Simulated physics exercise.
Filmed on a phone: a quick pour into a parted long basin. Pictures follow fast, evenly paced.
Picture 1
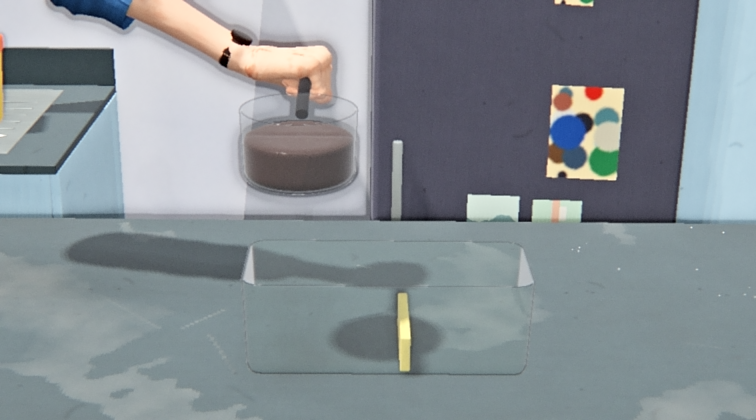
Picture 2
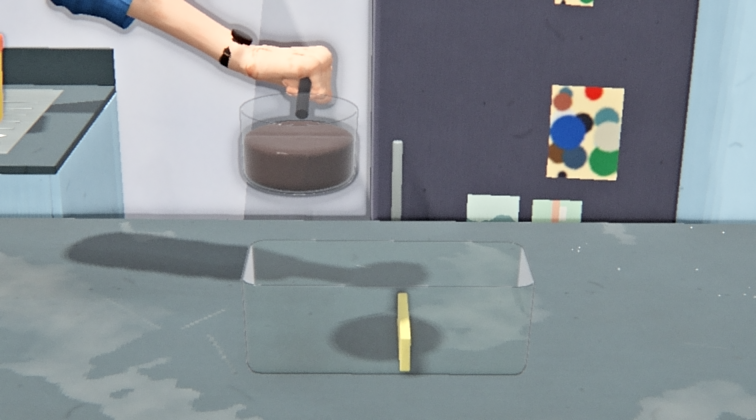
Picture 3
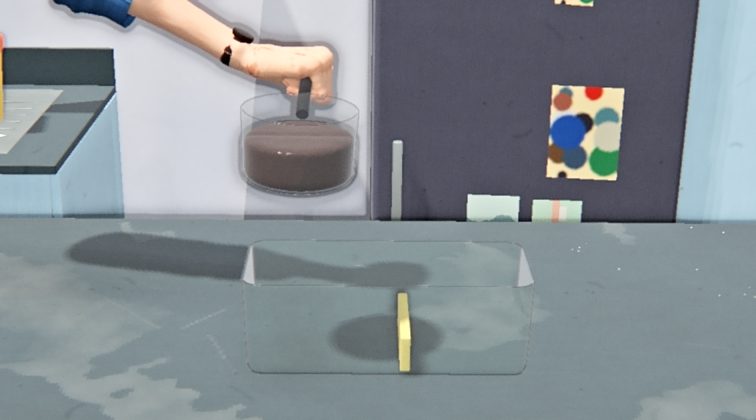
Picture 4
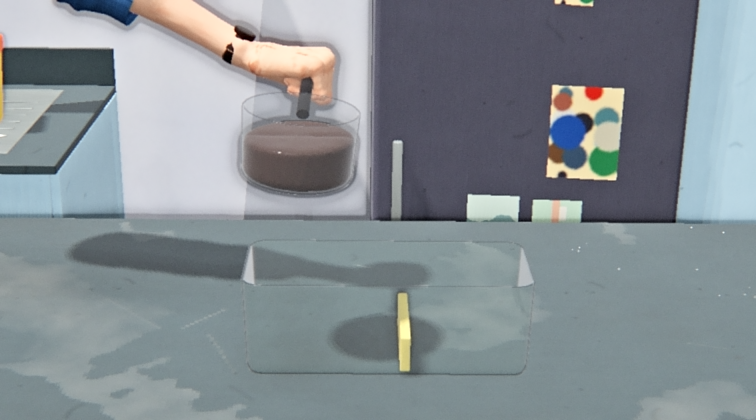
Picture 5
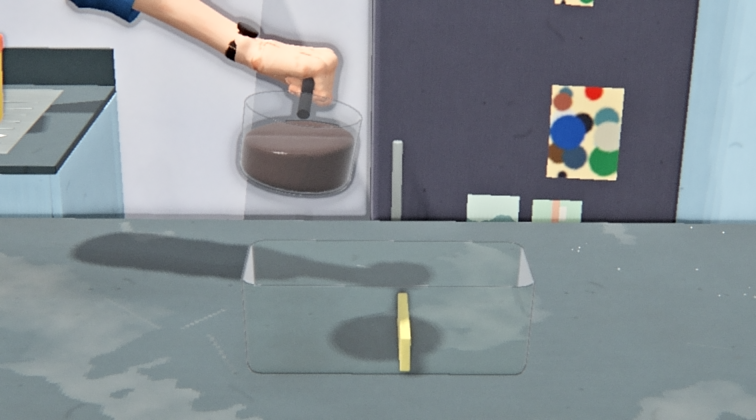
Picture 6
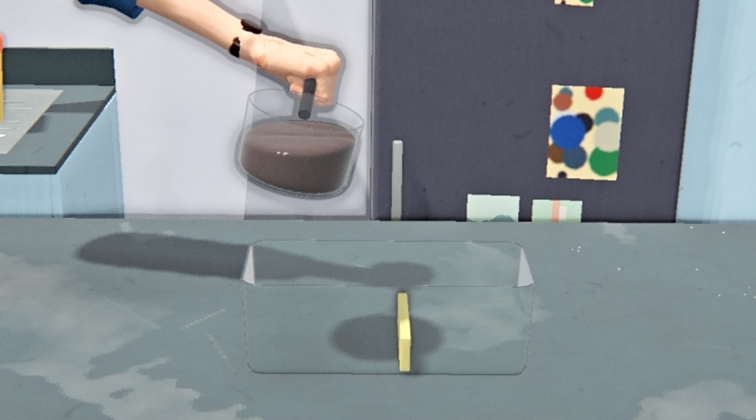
A hand held a round glass pot of dark brown coffee above and behind a clear, long basin with a yellow divider, then gradually tilted the pot slightly to the right while the basin stayed still.
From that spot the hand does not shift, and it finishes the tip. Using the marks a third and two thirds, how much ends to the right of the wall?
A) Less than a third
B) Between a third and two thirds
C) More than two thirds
Answer: B.
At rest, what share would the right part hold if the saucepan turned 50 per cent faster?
I'd say roughly 40 in every hundred ends up there.
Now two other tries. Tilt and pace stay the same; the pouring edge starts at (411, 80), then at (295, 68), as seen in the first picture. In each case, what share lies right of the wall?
It comes out at around 95 percent and then around 5 percent.
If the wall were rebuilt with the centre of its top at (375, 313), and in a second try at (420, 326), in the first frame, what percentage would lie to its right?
The first placement gives around 80 percent, the second 35 percent.
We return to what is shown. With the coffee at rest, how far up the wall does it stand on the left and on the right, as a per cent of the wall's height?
About 30 left, about 40 right.
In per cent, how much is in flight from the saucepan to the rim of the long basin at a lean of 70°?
Near 25 %.
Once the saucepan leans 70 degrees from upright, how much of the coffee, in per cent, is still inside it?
Amount still in: Approx. 70 %.
A moment on, the saucepan is tipped part way and 68 per cent is still to pour, 2 is left of the wall and 3 right of it.
Next, the saucepan is tipped right over and 9 per cent is still to pour, 29 is left of the wall and 50 right of it.
Then the saucepan is tipped right over and 0 per cent is still to pour, 48 is left of the wall and 51 right of it.
Later the saucepan is tipped right over and 0 per cent is still to pour, 48 is left of the wall and 51 right of it.
Finally, 48 per cent lies left of the wall, 51 right of it and 1 outside.
